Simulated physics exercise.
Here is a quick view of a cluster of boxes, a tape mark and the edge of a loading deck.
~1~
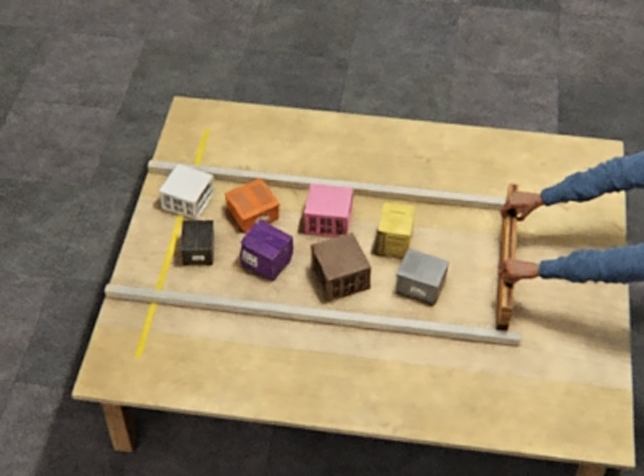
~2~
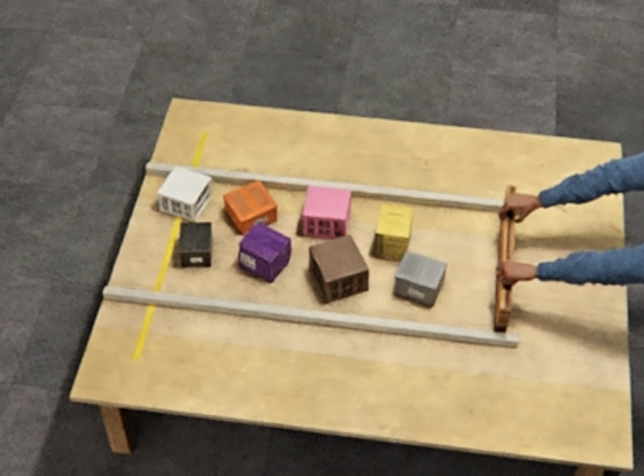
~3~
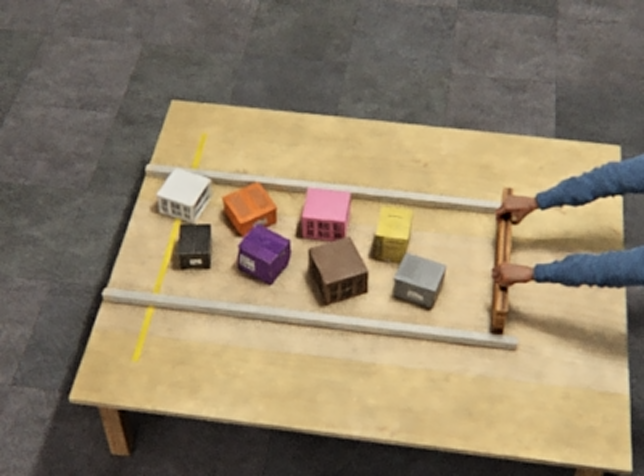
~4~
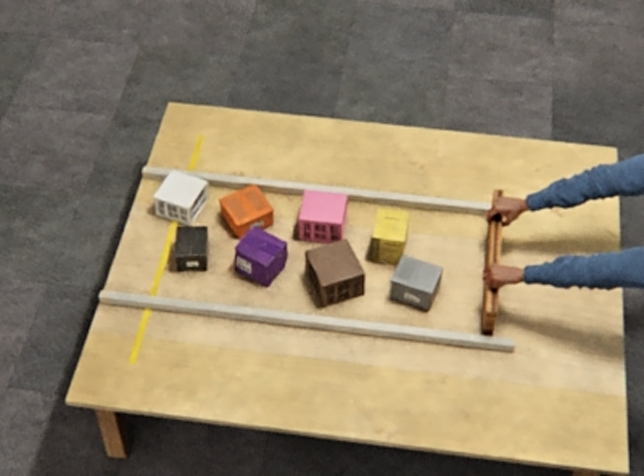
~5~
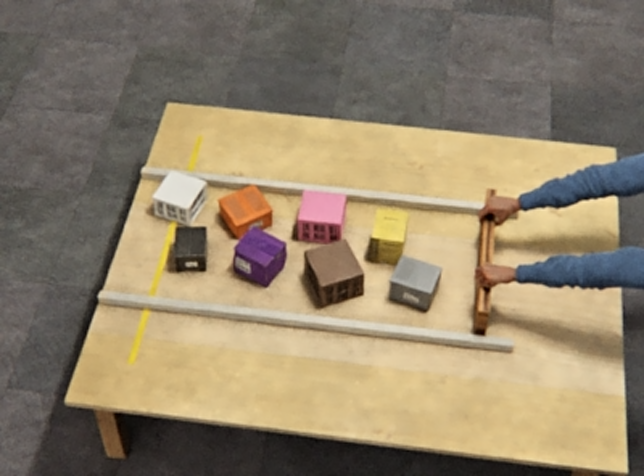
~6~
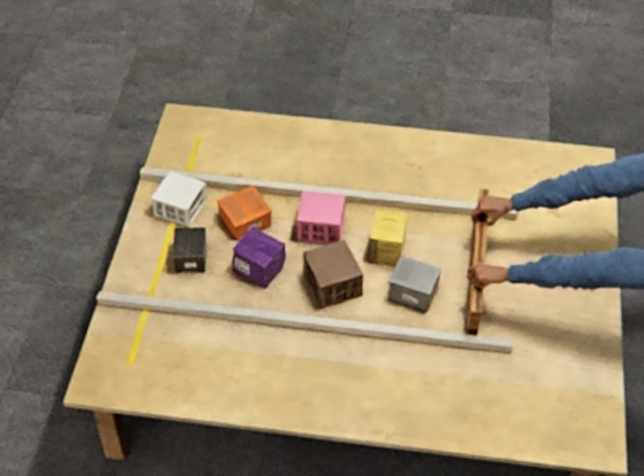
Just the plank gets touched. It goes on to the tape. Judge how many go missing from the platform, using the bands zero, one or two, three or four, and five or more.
Five at least fall.
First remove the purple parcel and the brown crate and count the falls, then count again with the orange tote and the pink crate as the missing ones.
First try 4, second try 3.
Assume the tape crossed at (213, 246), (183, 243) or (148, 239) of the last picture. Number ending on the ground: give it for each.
Going through each try, you'd get 3, 4 and 6.
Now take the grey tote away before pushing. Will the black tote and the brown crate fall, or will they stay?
The black tote goes down and the brown crate is still up.
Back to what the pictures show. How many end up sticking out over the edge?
Looks like 0 of them.
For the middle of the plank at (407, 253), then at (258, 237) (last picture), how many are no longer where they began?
2 and 8.
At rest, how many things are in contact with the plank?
2 in contact.
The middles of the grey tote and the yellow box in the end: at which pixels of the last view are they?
Near (138, 257) and (156, 212).
Early on, none off yet; white crate at rest near (180, 199); black tote at rest near (190, 250); orange tote at rest near (245, 213).
A while later, none off yet; white crate travelled about its own width near (148, 191); black tote travelled well along near (125, 245); orange tote travelled about its own width near (185, 203).
Finally, the number that fall off is five or more; lost, brown crate, pink crate, purple parcel, orange tote, black tote and white crate.
